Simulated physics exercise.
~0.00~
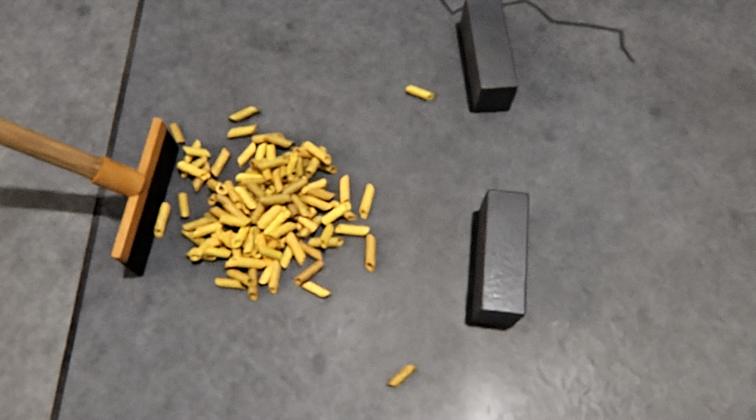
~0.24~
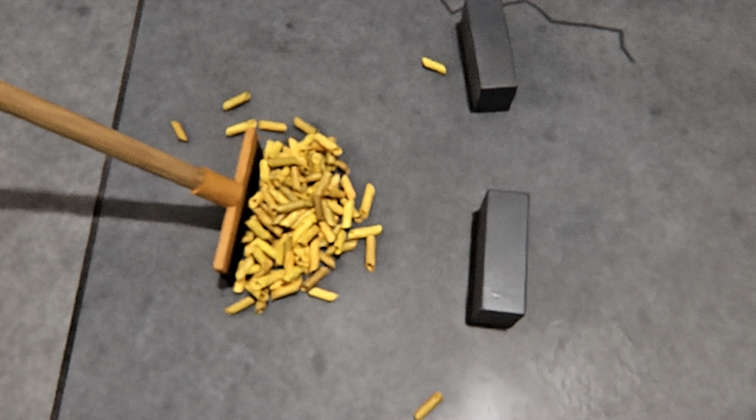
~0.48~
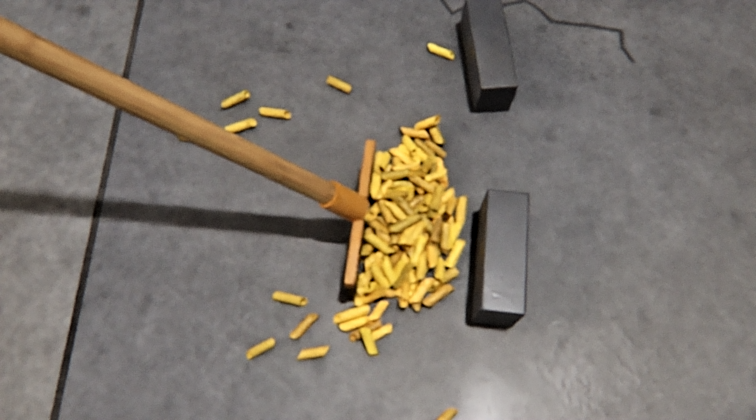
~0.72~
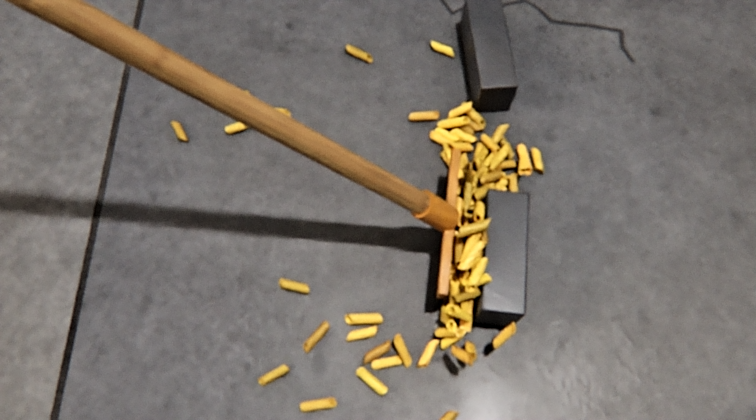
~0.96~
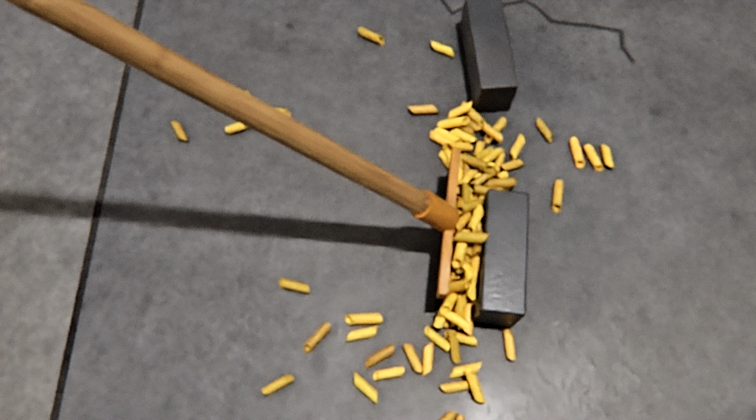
A wooden-handled squeegee swept a heap of yellow dry pasta tubes rightward across a grey floor toward two dark blocks, then stopped close to the nearer one, leaving most pieces jammed before the blocks while some spilled into the gap and around the near block.
